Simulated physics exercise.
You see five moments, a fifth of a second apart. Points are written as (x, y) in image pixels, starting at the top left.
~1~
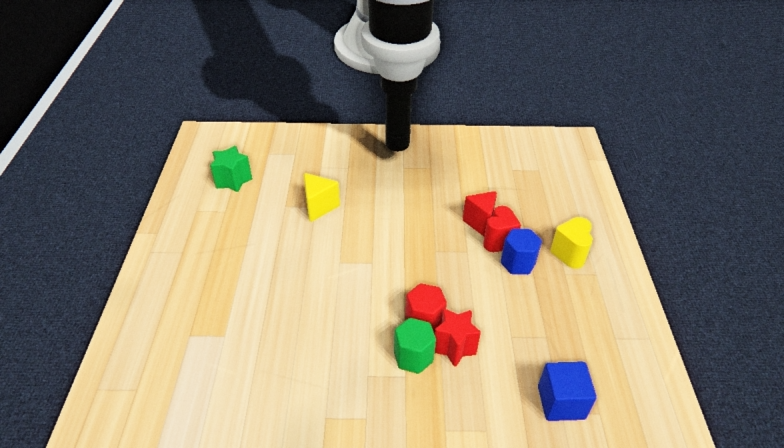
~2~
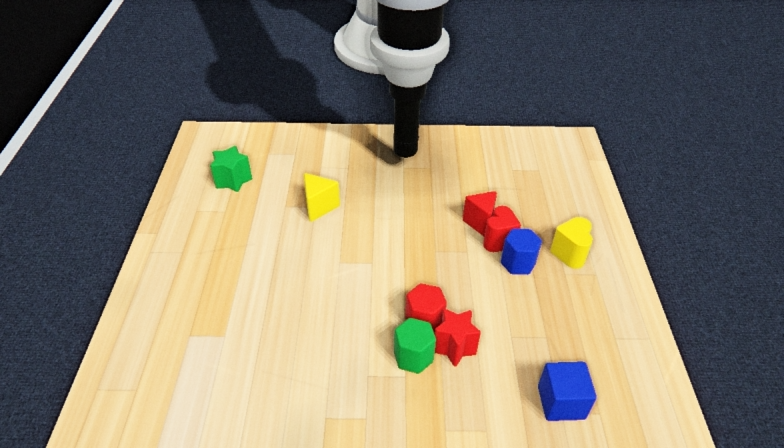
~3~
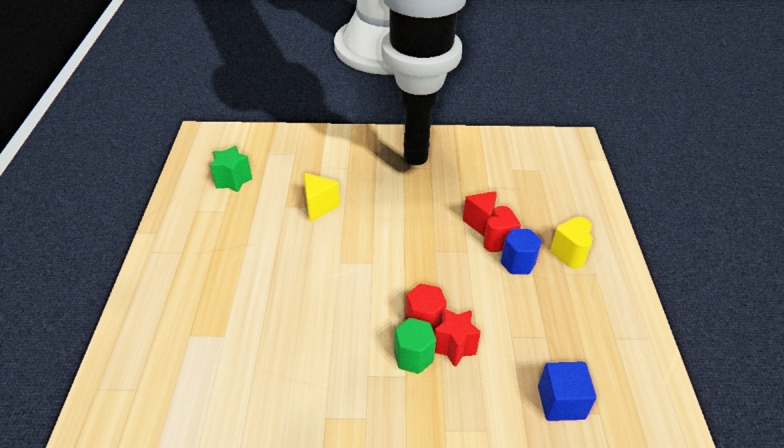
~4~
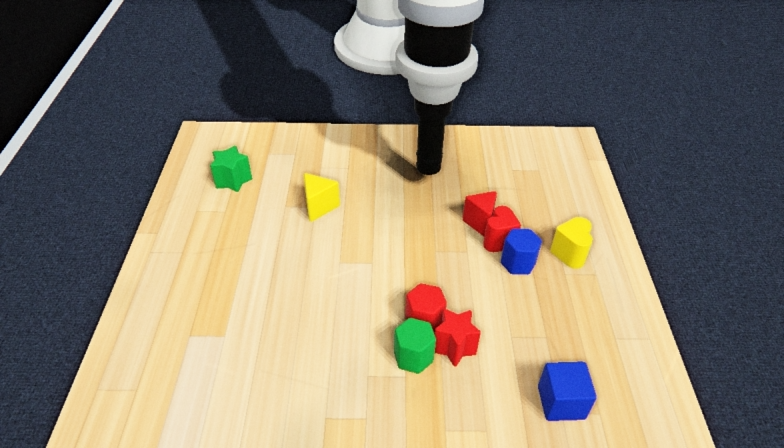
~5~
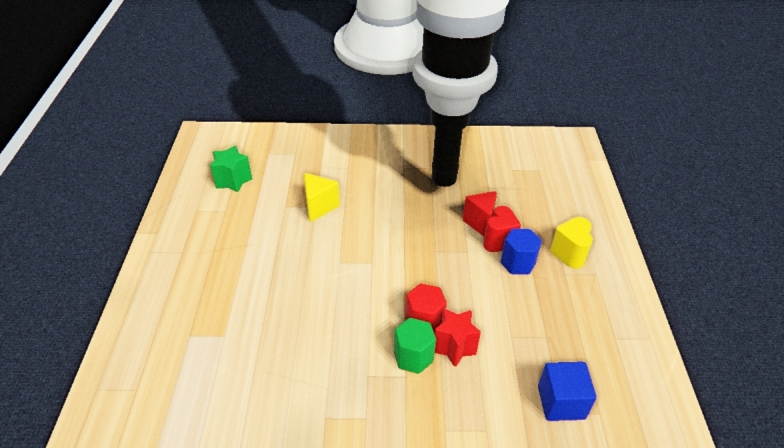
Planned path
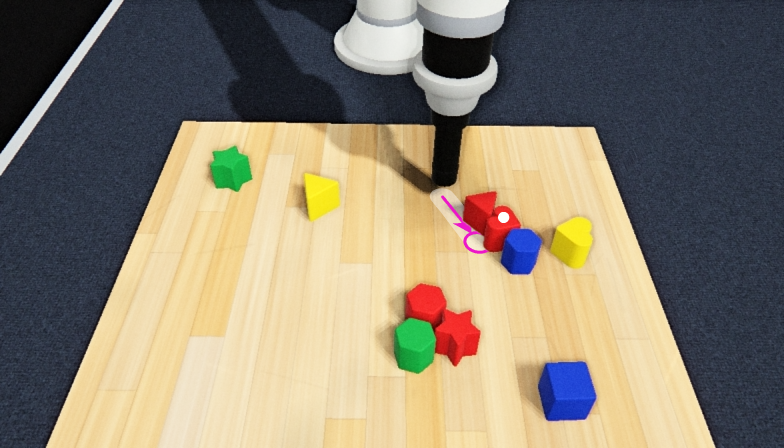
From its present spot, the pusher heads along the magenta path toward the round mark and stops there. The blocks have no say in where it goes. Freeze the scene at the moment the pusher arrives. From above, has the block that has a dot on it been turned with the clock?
Yes, it checks out.
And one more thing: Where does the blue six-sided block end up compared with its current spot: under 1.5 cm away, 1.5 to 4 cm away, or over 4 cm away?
Once the path ends, it will sit under 1.5 cm from where it is now.
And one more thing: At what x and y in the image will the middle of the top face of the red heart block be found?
Near (531, 221).
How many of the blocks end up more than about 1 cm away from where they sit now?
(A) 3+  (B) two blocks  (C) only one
Letter B.
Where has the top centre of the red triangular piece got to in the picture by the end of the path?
That would be at about pixel (505, 212).
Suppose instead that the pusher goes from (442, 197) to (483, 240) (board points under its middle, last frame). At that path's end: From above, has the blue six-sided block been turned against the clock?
No, that is not how it ends up.
The line goes in a line from (442, 197) to (478, 242); the dot is on the red heart block.
What follows on the original path. Halfway along, pusher (462, 202); red triangular piece (490, 203), turned 20° anticlockwise; red heart block (512, 219); blue six-sided block (526, 241).
At the end, pusher (481, 225); red triangular piece (505, 212), turned 90° anticlockwise; red heart block (531, 221), turned 25° clockwise; blue six-sided block (528, 242); yellow heart block unmoved.
